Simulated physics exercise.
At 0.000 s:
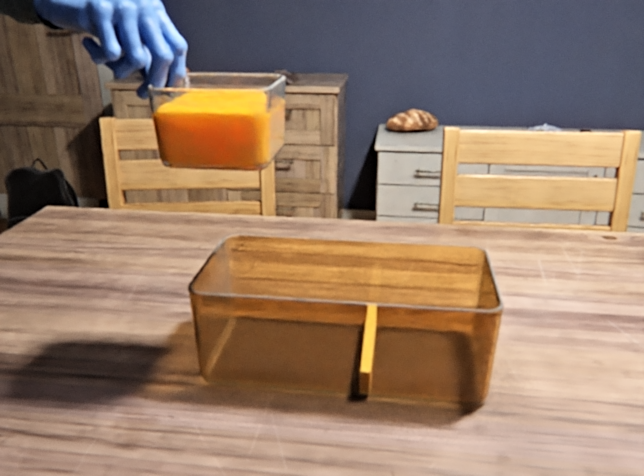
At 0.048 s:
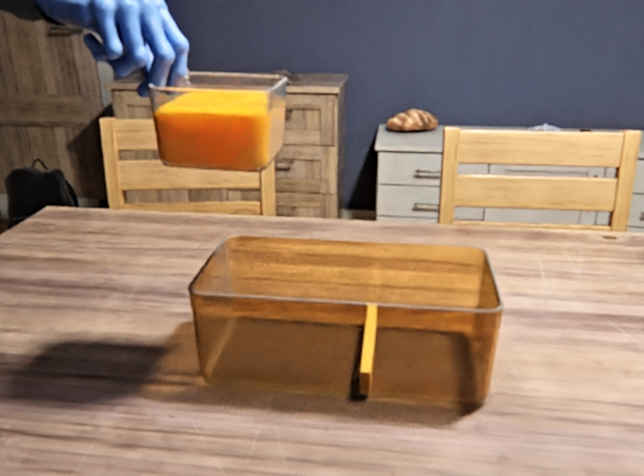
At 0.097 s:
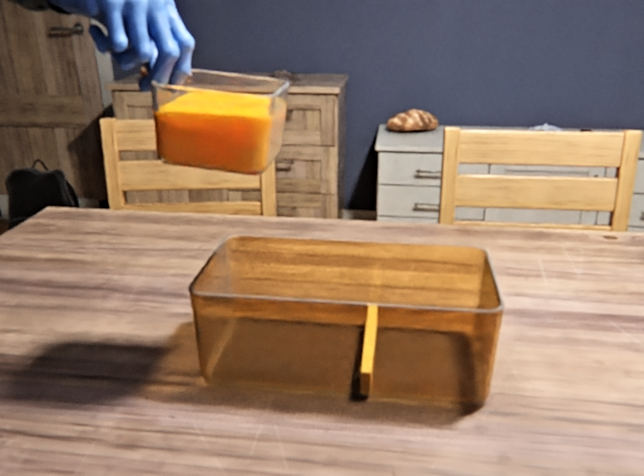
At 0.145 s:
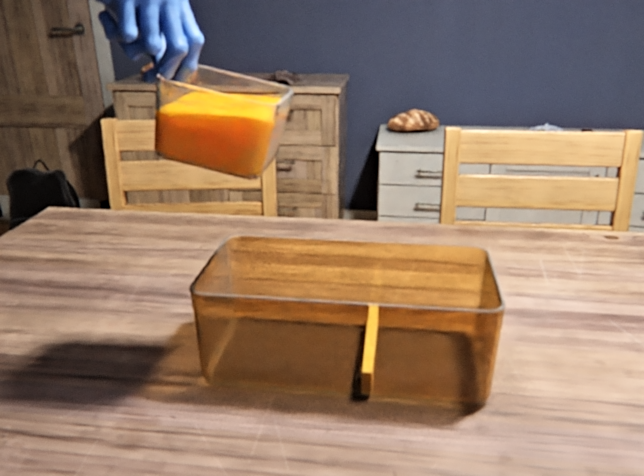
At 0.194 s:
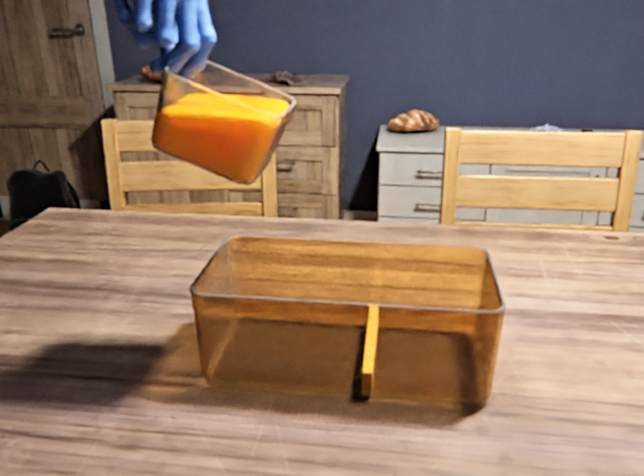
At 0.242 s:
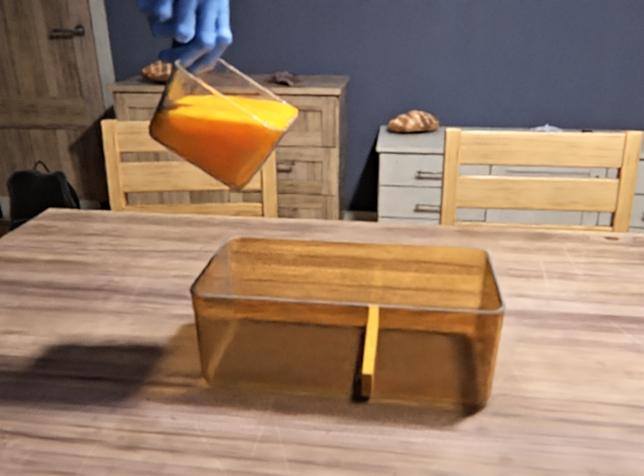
A blue-gloved hand held a clear tub of bright orange juice above a wooden table, left of an empty amber basin with a divider, and steadily tilted the tub over to the right.
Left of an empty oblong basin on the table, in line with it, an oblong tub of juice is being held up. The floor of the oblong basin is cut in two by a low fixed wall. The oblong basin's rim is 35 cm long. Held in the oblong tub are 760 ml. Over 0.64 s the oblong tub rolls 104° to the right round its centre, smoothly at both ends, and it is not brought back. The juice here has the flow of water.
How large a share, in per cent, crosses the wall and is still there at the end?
A share of about 14 per cent.
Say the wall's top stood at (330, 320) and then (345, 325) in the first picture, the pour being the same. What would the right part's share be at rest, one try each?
In turn about 70 and 45 per cent.
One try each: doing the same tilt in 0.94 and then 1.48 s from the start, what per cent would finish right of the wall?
Respectively about 20 and 30 percent.
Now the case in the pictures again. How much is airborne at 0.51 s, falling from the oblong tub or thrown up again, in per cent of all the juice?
Estimate: About 50 % of all of it.
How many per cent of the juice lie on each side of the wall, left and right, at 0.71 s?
Around 76 on the left and around 6 on the right.
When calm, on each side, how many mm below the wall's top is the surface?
About 12 mm on the left, about 28 mm on the right.
By 0.51 s the tilt is 94° and 35 per cent is still to pour, 16 is left of the wall and 0 right of it.
By 0.71 s the tilt is 104° and 7 per cent is still to pour, 77 is left of the wall and 6 right of it.
By 0.92 s the tilt is 104° and 1 per cent is still to pour, 81 is left of the wall and 11 right of it.
By 1.14 s the tilt is 104° and 0 per cent is still to pour, 83 is left of the wall and 14 right of it.
At rest 83 per cent lies left of the wall, 14 right of it and 2 outside.
